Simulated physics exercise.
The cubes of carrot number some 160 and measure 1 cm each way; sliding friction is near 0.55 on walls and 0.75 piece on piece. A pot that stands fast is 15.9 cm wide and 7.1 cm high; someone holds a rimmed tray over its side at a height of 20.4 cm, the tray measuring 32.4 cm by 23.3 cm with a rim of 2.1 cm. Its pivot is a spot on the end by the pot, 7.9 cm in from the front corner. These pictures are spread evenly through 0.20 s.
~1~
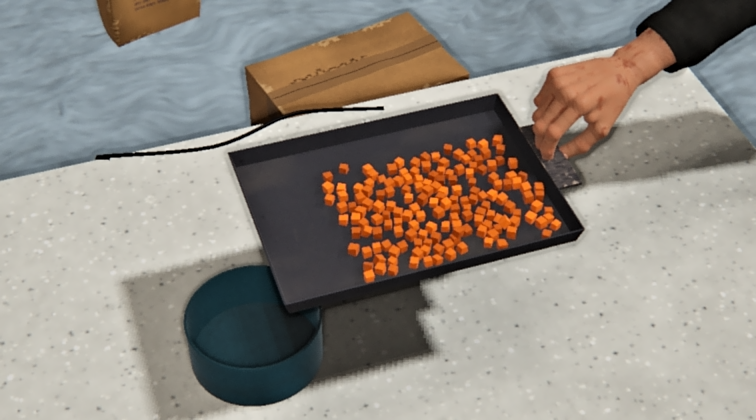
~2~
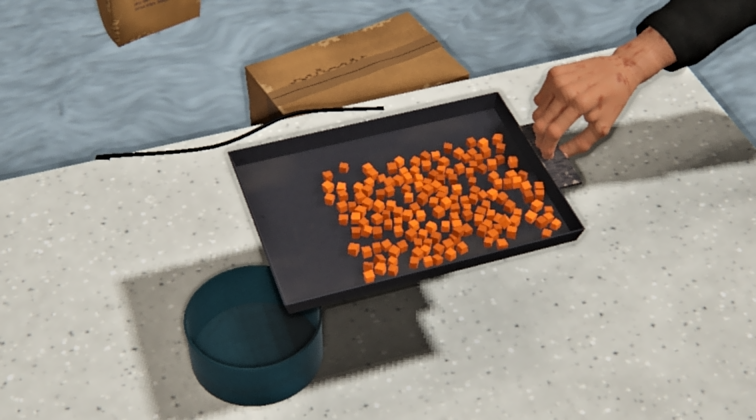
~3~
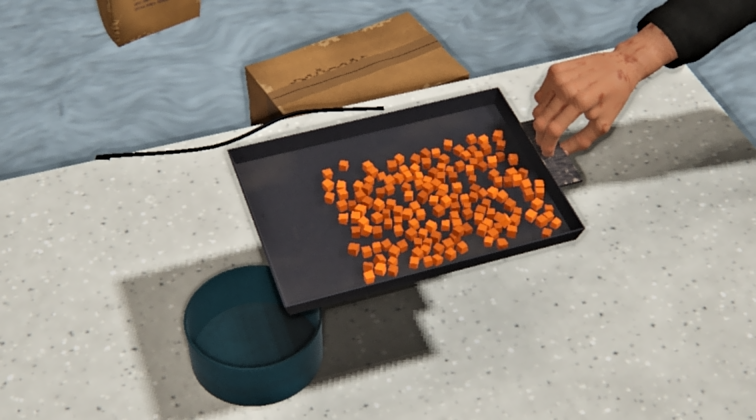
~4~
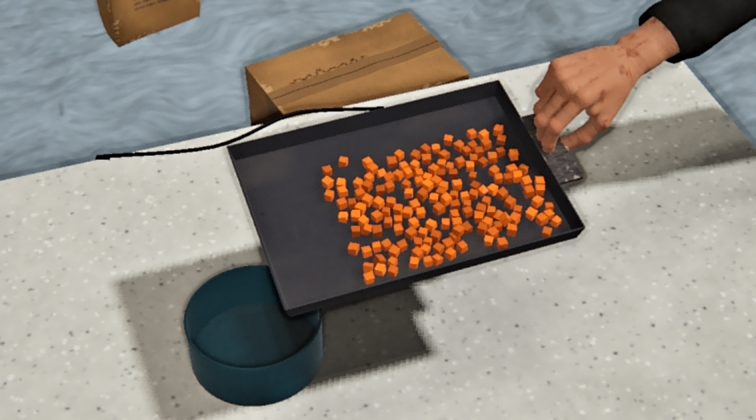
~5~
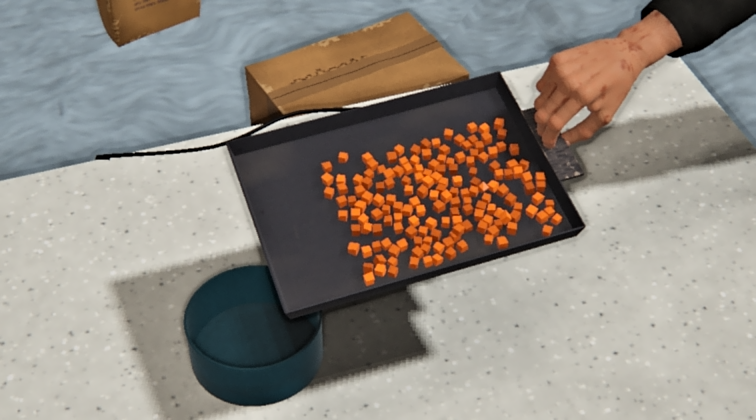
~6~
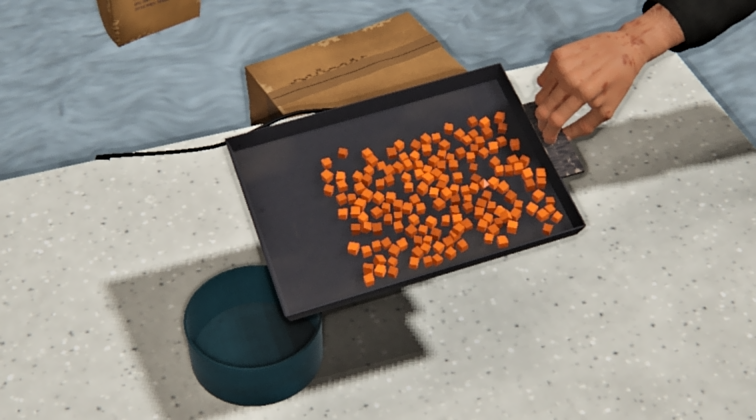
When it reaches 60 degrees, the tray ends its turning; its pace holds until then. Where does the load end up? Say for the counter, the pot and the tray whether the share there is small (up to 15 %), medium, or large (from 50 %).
Counter: Medium. Pot: Small. Tray: Large.
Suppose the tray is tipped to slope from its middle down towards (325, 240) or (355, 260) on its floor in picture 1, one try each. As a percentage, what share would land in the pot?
Approximately 5 percent, then 0 percent.
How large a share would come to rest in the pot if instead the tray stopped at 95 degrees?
That comes out at some 0 per cent.
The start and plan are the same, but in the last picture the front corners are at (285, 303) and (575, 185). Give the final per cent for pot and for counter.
Split: Pot = 5, counter = 55.
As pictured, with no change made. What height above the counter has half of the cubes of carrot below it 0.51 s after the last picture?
Some 24 cm.
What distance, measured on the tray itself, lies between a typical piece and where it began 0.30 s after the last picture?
Displacement on the tray: About 0 cm.
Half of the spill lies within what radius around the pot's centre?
About 28 cm from the centre.
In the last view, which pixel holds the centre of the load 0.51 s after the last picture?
Roughly (428, 238).
Then, 0.30 s after the last picture, tilt 35 degrees; the tray holds 100 %, the pot 0 %.
Then, 0.51 s after the last picture, tilt 51 degrees; the tray holds 100 %, the pot 0 %.
Then, 0.83 s after the last picture, tilt 60 degrees; the tray holds 80 %, the pot 0 %.
In the end, counter 30 %, pot 0 %, tray 70 %.
